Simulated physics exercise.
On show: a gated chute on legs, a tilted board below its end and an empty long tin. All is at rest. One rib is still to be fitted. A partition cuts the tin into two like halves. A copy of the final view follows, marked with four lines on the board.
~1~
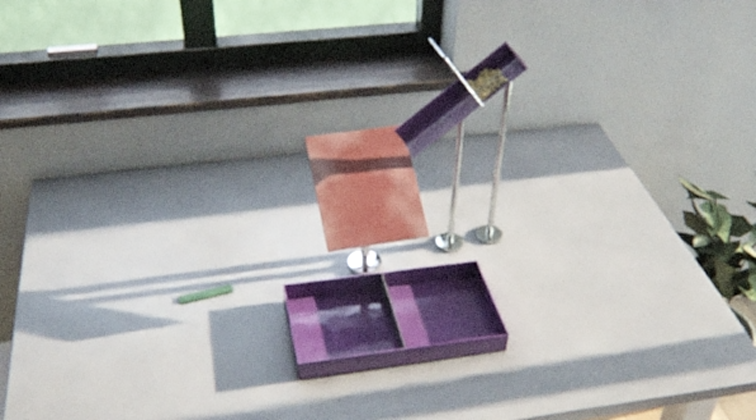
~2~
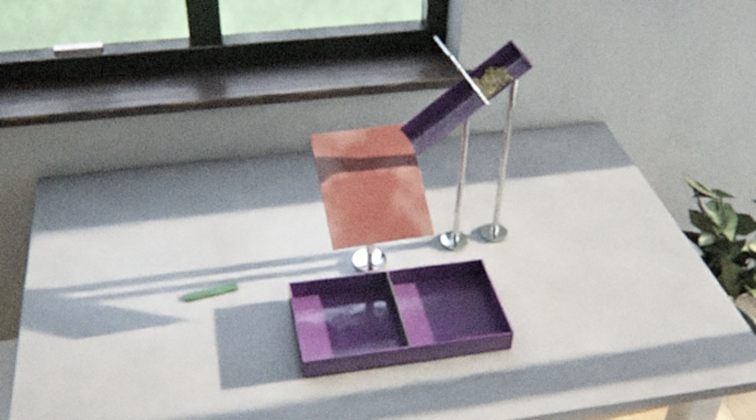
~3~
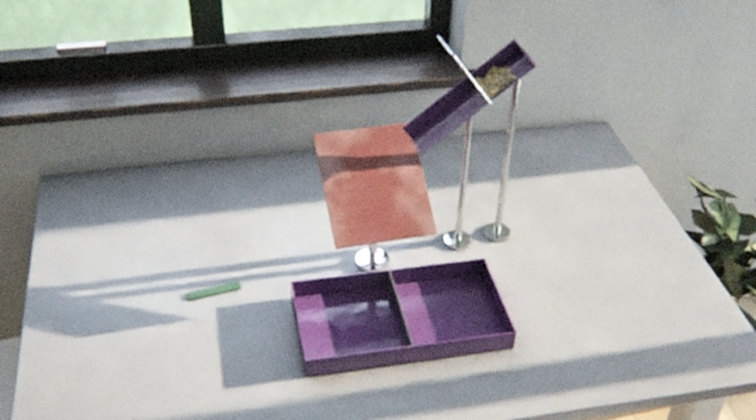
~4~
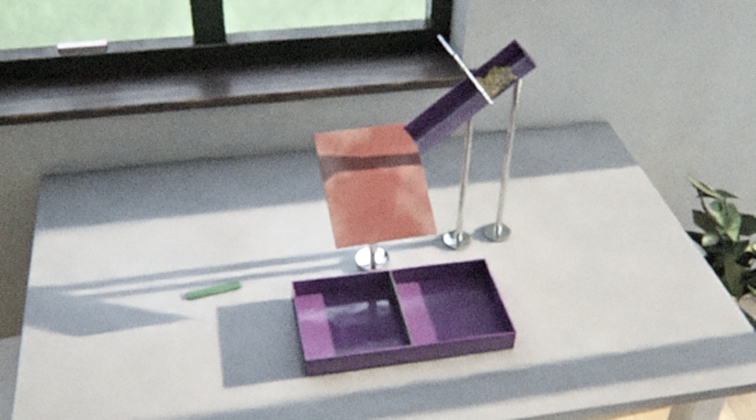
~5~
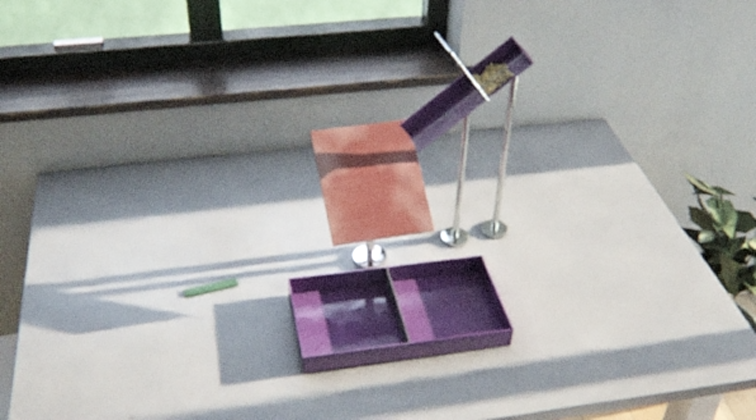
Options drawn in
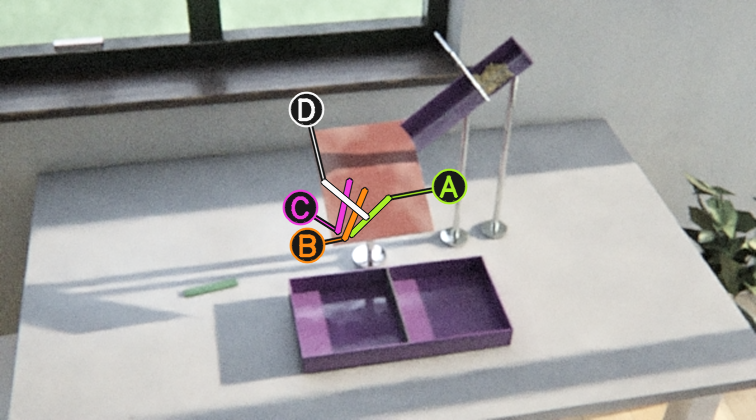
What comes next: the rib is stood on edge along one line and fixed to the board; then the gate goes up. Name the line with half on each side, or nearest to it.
Line D does it best.
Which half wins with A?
The left half.
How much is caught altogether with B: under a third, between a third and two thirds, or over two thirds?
Over two thirds.
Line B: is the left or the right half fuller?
Left.
On the marked copy, line A from (388, 198) to (351, 234); line B from (364, 190) to (344, 238); line C from (349, 181) to (337, 231); line D from (324, 182) to (366, 217).
With A, of what is caught, nearly all in the left half, a small part in the right.
With B, of what is caught, nearly all in the left half, a small part in the right.
With C, of what is caught, nearly all in the left half, a stray few in the right.
With D, of what is caught, about a third in the left half, about two thirds in the right.
